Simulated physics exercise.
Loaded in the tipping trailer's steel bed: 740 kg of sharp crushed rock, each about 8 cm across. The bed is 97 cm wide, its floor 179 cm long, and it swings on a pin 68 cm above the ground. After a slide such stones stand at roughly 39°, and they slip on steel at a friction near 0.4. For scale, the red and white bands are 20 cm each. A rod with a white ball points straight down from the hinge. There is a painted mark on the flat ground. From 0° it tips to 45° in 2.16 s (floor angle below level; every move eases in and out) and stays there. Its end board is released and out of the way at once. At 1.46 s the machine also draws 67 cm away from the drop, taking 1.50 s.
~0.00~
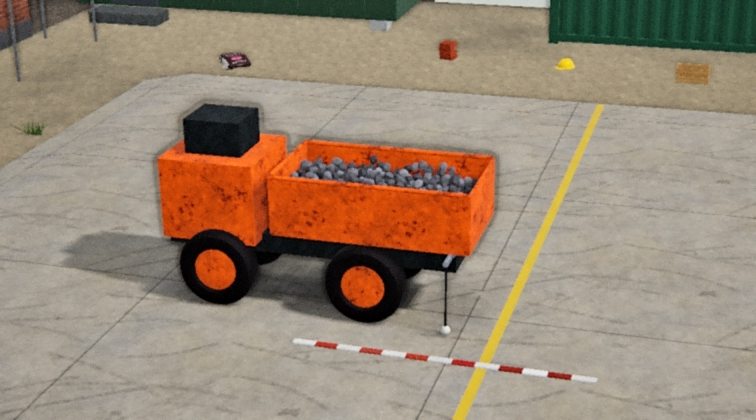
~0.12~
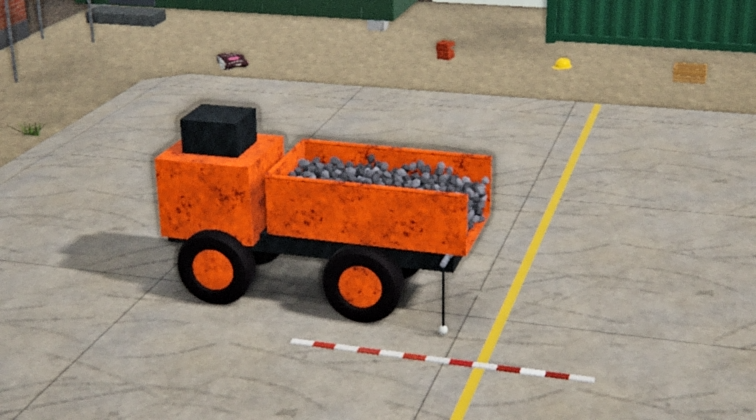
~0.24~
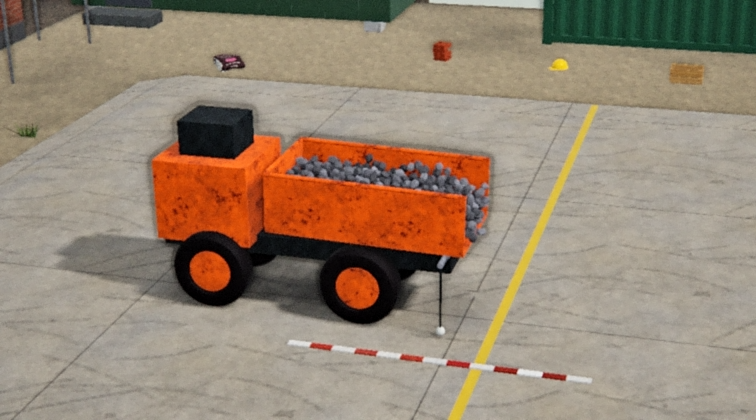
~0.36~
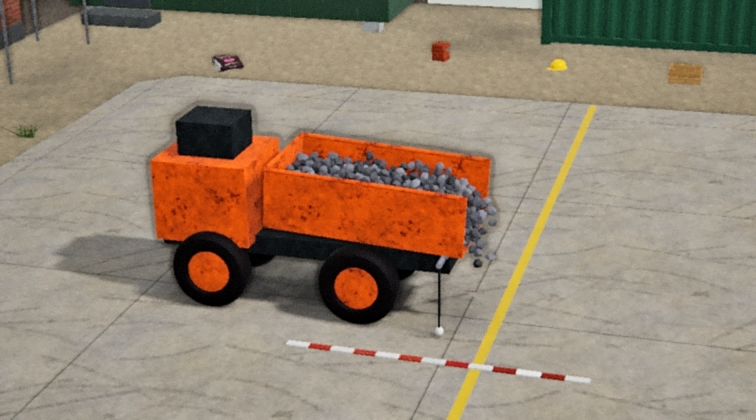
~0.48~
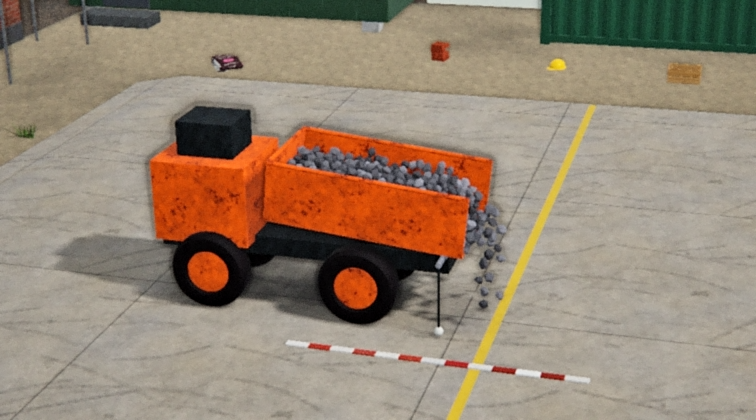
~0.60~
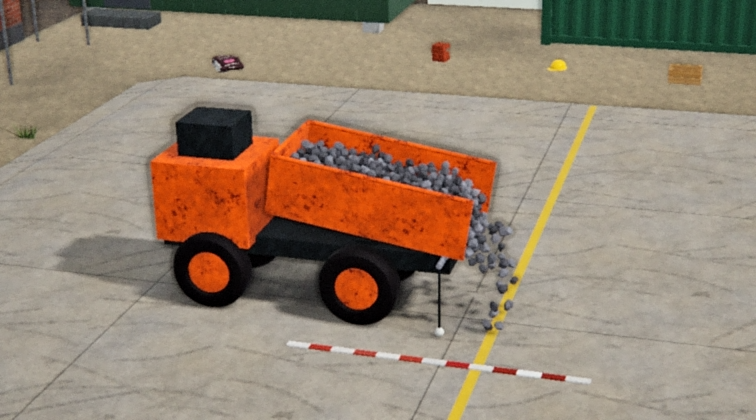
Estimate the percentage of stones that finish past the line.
About 55 per cent.
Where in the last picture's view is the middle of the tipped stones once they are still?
Around (508, 306).
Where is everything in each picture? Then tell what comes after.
The first picture shows lip at (469, 255), floor tilted 0°, highest stones at (380, 167).
In the second picture, the bed is at 0°, its lip at (466, 255); the top of the load is at (378, 166); the stones move at 0.1 m/s on average.
In the third picture, the bed is at 2°, its lip at (464, 257); the top of the load is at (363, 164); 1 % has left.
In the fourth picture, the bed is at 3°, its lip at (462, 258); the top of the load is at (323, 160); 2 % has left.
In the fifth picture, the bed is at 6°, its lip at (462, 258); the top of the load is at (324, 154); 3 % has left.
The sixth picture shows lip at (463, 260), floor tilted 8°, highest stones at (321, 150); 4 % has left.
After 1.6 s the floor is at 38°; 66 % in the bed, 16 % short of the line, 18 % past the line; the foremost stones are at (559, 320).
After 2.3 s the floor is at 45°; 2 % in the bed, 47 % short of the line, 51 % past the line; the foremost stones are at (609, 327).
After 3.4 s the floor is at 45°; 0 % in the bed, 43 % short of the line, 57 % past the line; the foremost stones are at (631, 345).
After 6.2 s the floor is at 45°; 0 % in the bed, 43 % short of the line, 57 % past the line; the foremost stones are at (631, 345).
